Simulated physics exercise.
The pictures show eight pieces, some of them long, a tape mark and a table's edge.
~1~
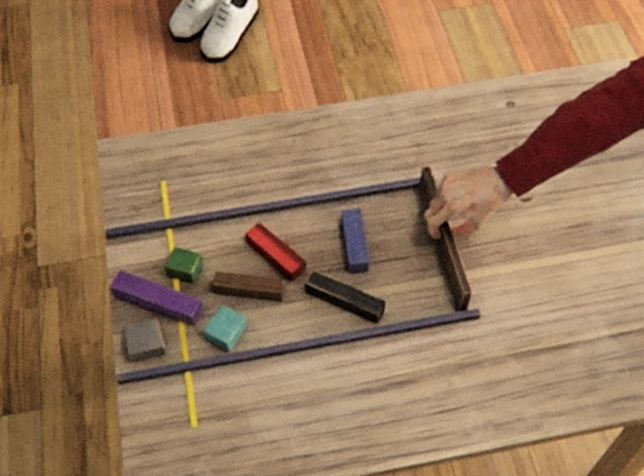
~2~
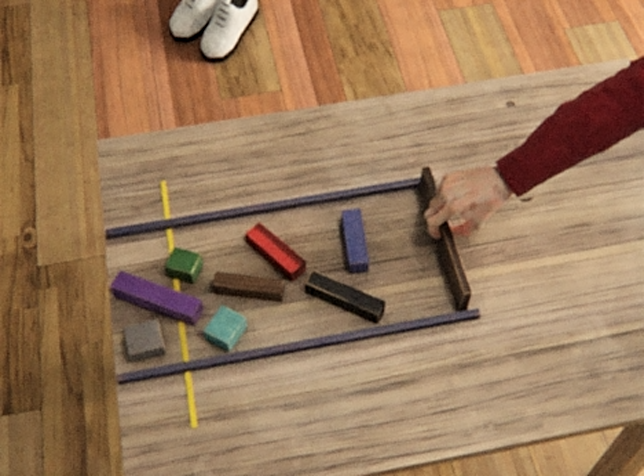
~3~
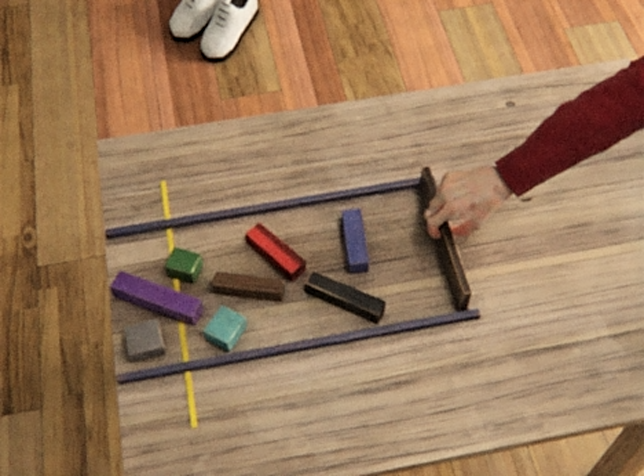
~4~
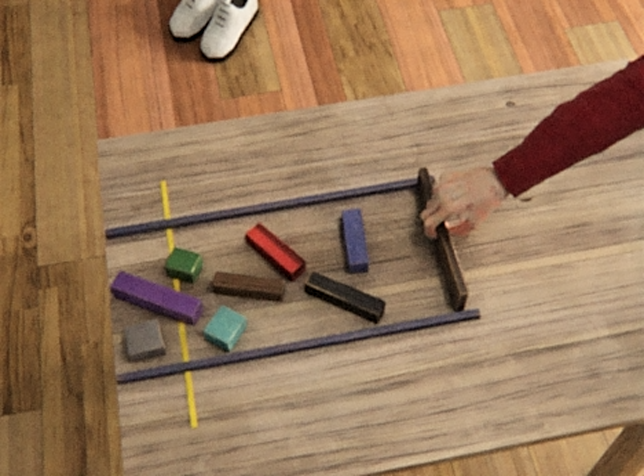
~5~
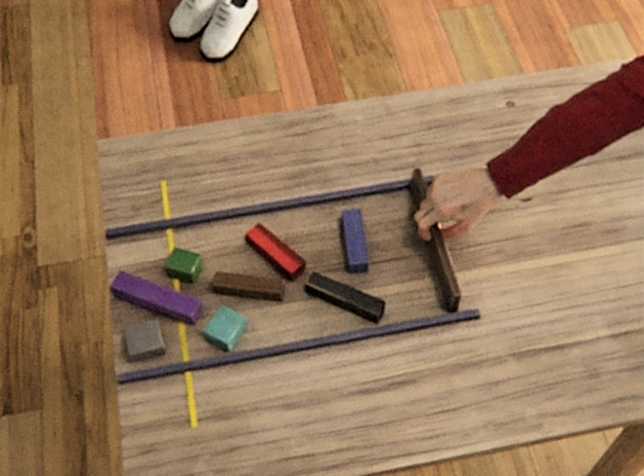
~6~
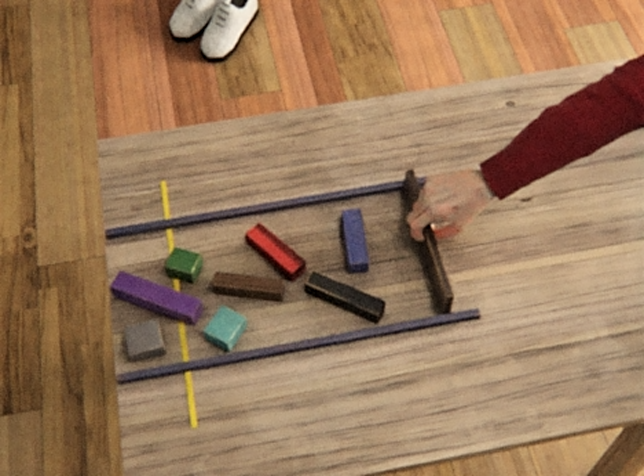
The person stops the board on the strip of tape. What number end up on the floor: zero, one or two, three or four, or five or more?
Here the number that fall off is one or two.
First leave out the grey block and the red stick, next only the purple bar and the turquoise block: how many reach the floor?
1 in the first case, 0 in the second.
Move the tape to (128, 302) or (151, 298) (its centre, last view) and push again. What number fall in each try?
The counts: 7 and 4.
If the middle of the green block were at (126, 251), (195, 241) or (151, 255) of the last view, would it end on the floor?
The green block survives; survives; stays on.
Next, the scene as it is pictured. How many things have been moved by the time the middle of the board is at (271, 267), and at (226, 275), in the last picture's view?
By then 5, and 8.
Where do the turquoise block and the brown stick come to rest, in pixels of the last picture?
Near (124, 355) and (137, 321).
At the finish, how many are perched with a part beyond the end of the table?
That would be 2.
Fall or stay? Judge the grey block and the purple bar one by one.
The grey block comes down; the purple bar tumbles off.
Early on, none off yet; grey block at rest near (145, 340); purple bar at rest near (157, 298); green block at rest near (184, 265).
Finally, the number that fall off is one or two; lost, purple bar and grey block.
